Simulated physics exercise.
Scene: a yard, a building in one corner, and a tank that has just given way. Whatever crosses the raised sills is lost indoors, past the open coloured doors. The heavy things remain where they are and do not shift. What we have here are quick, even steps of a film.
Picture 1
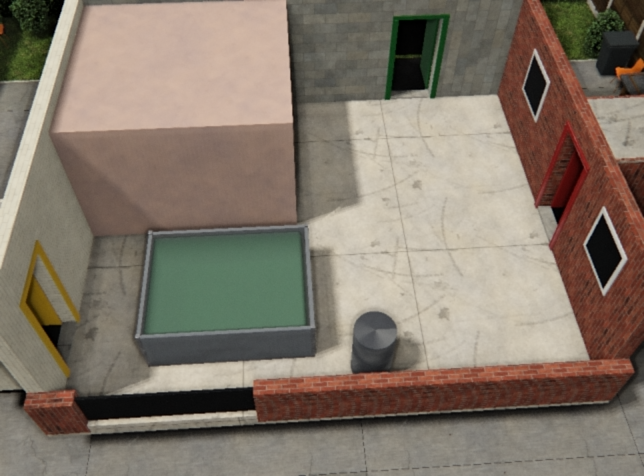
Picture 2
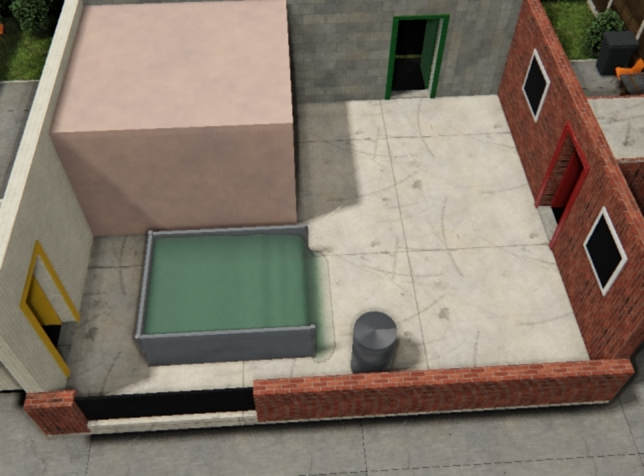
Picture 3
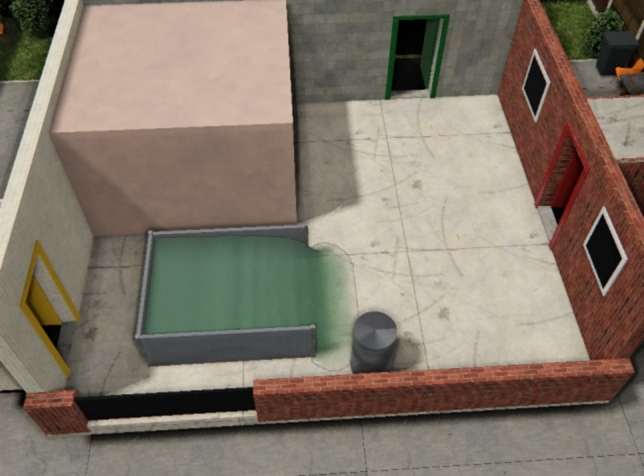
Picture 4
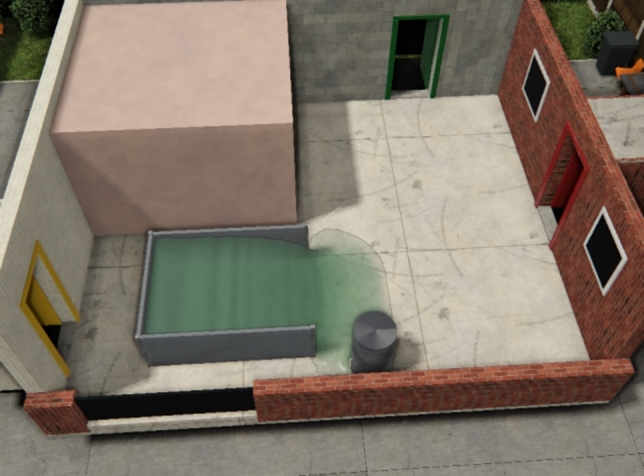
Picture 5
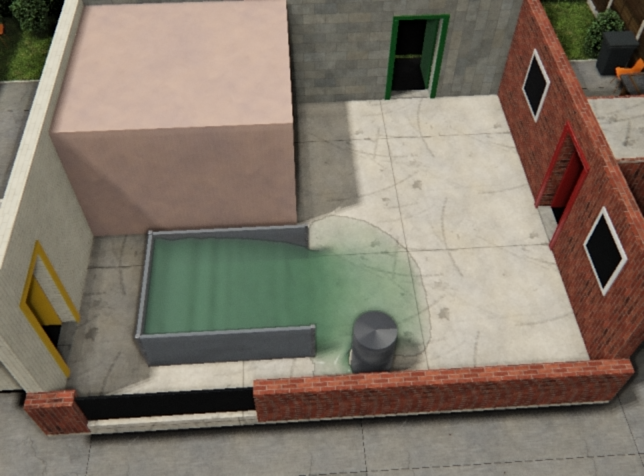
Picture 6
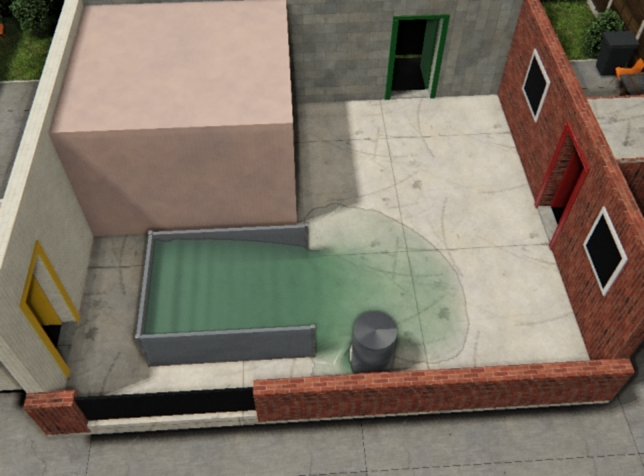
Green water pours out of the open right side of a gray rectangular tank in a walled yard, spreading rightward across the pale concrete floor in a widening, rounded sheet that passes around a dark gray cylinder.
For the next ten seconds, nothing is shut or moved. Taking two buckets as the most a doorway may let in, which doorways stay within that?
The yellow door stays within it, the red door goes over it, the green door goes over it.
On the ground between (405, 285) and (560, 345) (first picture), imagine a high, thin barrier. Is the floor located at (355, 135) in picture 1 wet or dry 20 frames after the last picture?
Result at that point: Unwetted.
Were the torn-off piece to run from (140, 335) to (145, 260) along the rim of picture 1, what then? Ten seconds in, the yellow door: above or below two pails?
Result - the yellow door clears the line.
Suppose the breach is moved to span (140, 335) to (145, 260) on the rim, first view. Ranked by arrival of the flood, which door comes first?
The yellow one.
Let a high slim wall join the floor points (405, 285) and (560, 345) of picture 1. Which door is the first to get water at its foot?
The red door.
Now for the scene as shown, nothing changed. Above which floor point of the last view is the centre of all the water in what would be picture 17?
Near (372, 296).
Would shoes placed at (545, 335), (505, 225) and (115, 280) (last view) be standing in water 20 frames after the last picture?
Taking them as listed, they are waterlogged, waterlogged and spared.
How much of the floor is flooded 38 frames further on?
It works out to about 85 in a hundred.
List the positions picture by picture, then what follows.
The first frame shows still water in the water tank at (228, 281).
In the second frame, the front is at (310, 253), out from the gap at (308, 295).
In the third frame, the front is at (339, 364), out from the gap at (308, 296).
In the fourth frame, water pours out at (308, 297) and has run to (351, 238).
In the fifth frame, water pours out at (308, 298) and has run to (426, 333).
In the sixth frame, the front is at (463, 325), out from the gap at (308, 298).
A moment on, water covers 45 % of the floor; the yellow door not reached, the red door wet at the sill, nothing in, the green door not reached.
Next, water covers 60 % of the floor; the yellow door not reached, the red door over two buckets in, the green door not reached.
Then, water covers 70 % of the floor; the yellow door not reached, the red door far over two buckets in, the green door not reached.
Later, water covers 85 % of the floor; the yellow door wet at the sill, nothing in, the red door far over two buckets in, the green door over two buckets in.
In the end, water covers 100 % of the floor; the yellow door under two buckets in, the red door far over two buckets in, the green door far over two buckets in.
